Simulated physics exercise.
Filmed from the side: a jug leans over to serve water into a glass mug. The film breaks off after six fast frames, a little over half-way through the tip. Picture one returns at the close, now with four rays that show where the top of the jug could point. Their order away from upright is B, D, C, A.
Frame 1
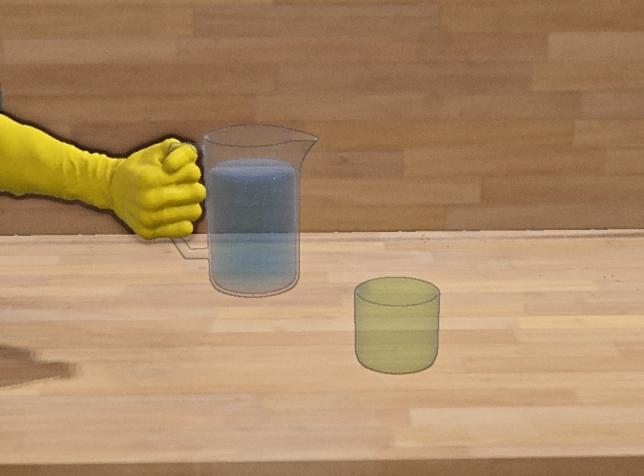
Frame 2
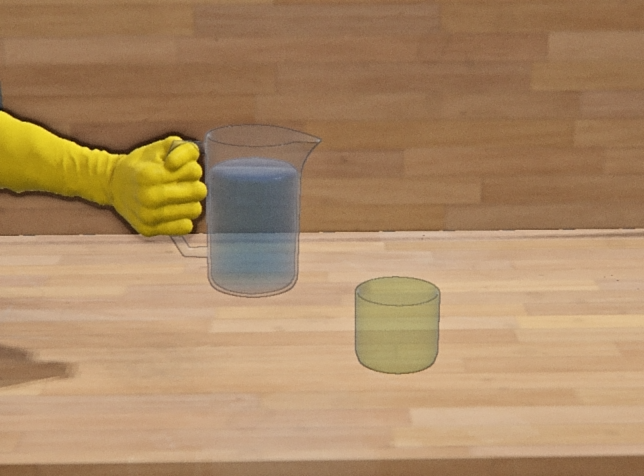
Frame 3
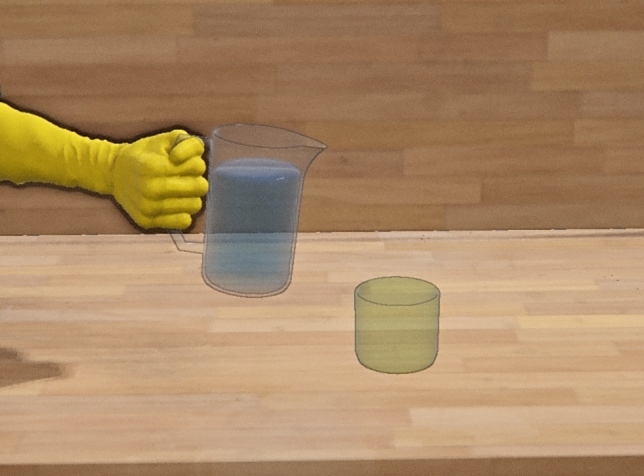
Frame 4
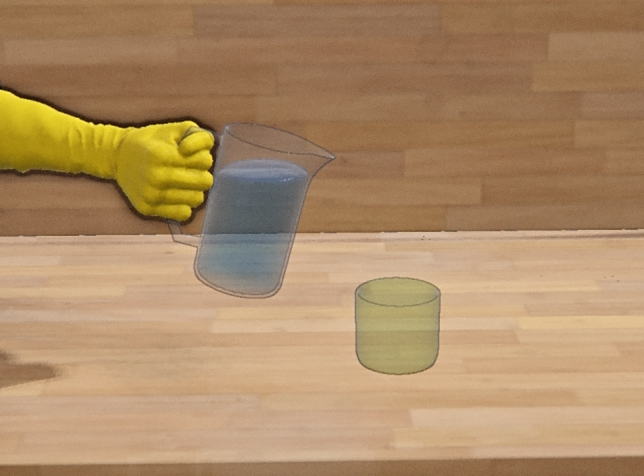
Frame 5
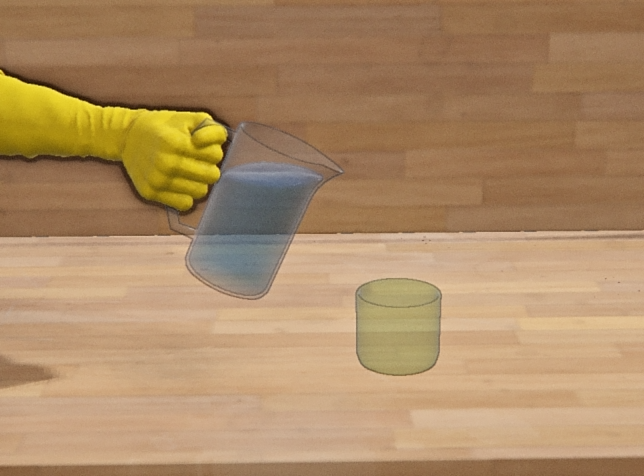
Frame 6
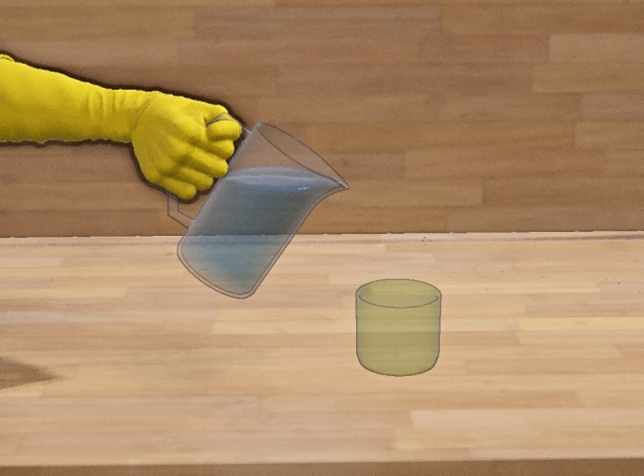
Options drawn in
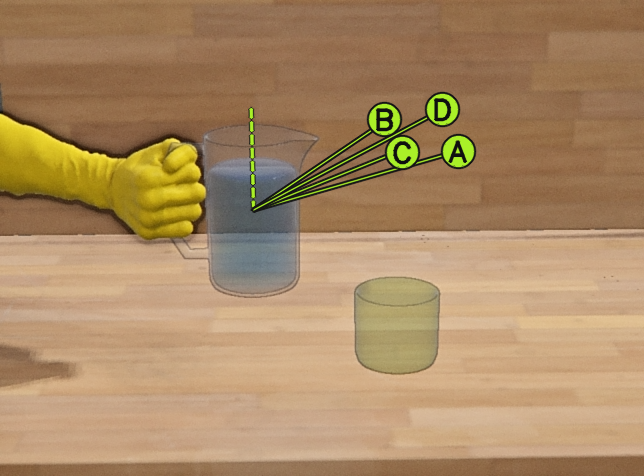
On a wooden surface, a yellow-gloved hand tilts a jug of water rightward near a glass mug.
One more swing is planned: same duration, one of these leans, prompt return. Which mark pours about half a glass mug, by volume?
Best: D.
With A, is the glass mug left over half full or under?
Over.
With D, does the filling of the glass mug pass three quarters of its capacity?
No, it does not.
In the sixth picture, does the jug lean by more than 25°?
Yes, it does.
In lime, A at (442, 155); B at (371, 130); C at (385, 156); D at (427, 117).
If A is chosen, the glass mug ends with about 88 % of what it can hold; 3 % of the water is spilt.
If B is chosen, the glass mug ends with about 35 % of what it can hold.
If C is chosen, the glass mug ends with about 69 % of what it can hold.
If D is chosen, the glass mug ends with about 50 % of what it can hold.
